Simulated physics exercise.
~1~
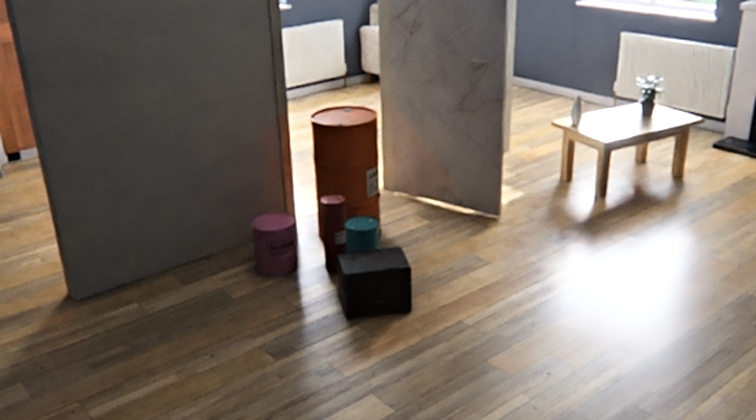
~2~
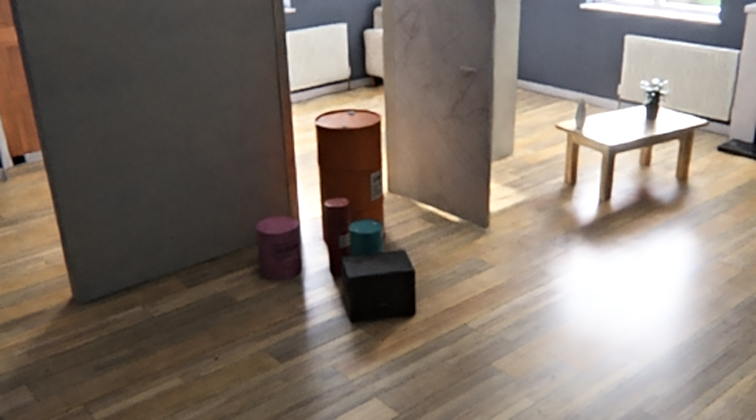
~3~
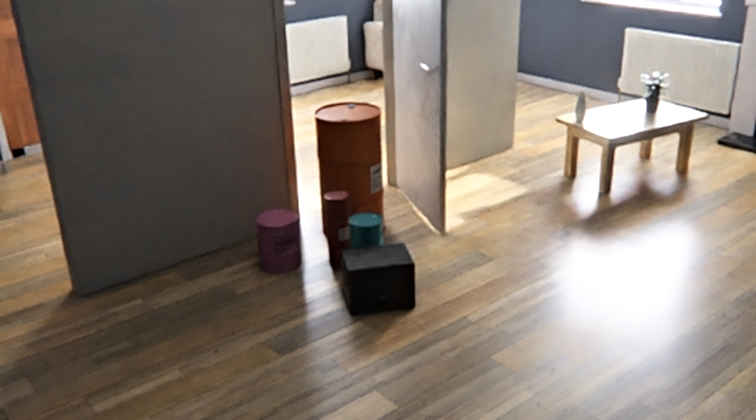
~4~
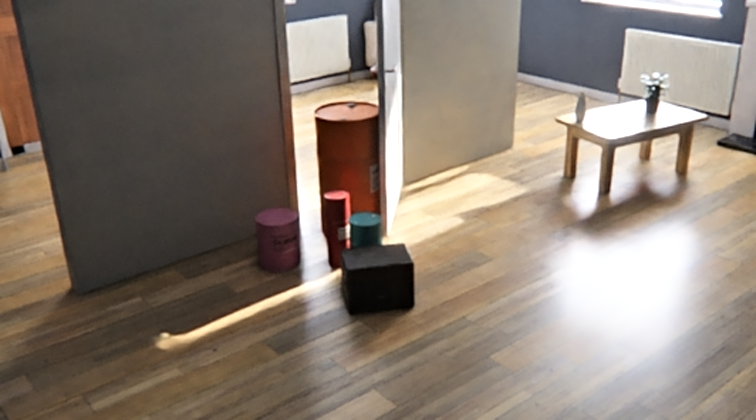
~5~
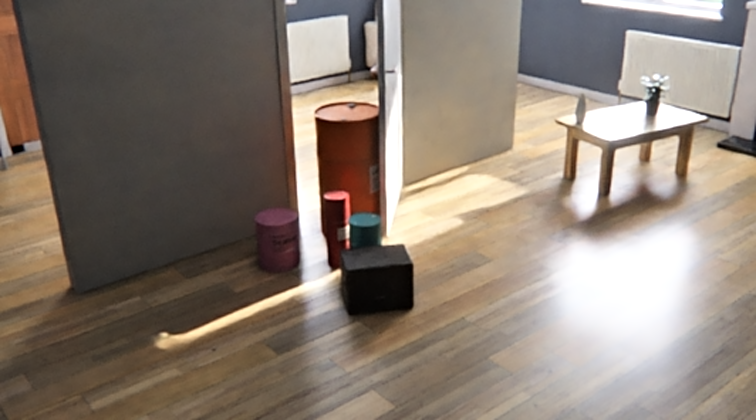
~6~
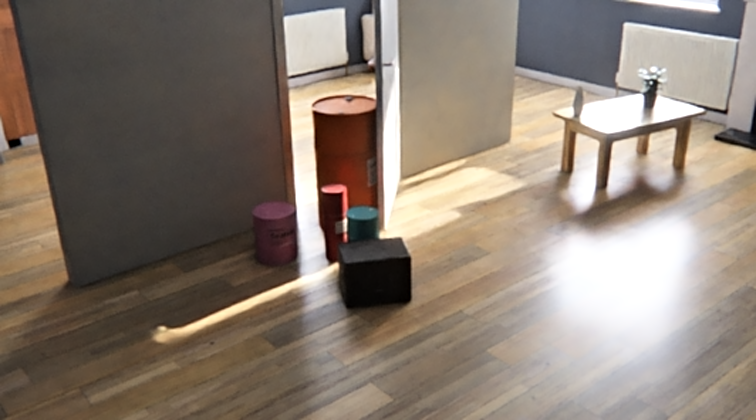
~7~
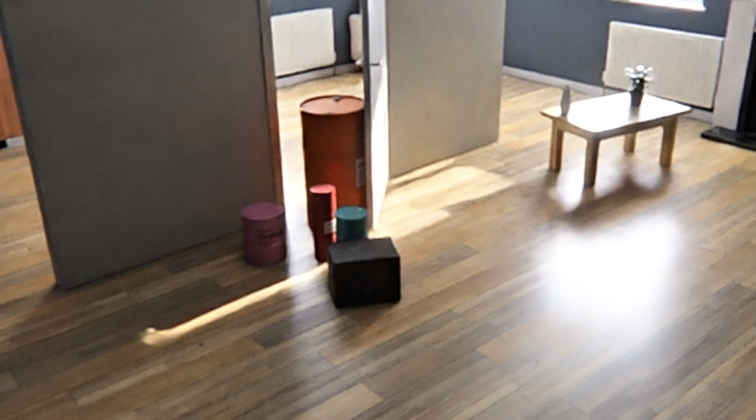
A tall grey door stands open in a gap between grey partition walls, seen from above across a wood-floored room by a slightly swaying camera. A large orange drum stands in the gap, with a slim red cylinder, a turquoise canister and a black box clustered before it and a pink pail to the left. A pale table with a plant sits at right, near white radiators. The door swings leftward toward the drum, turning nearly edge-on, as a streak of light spreads across the floor. It then rests beside the drum, still partly open, with everything around it unmoved.
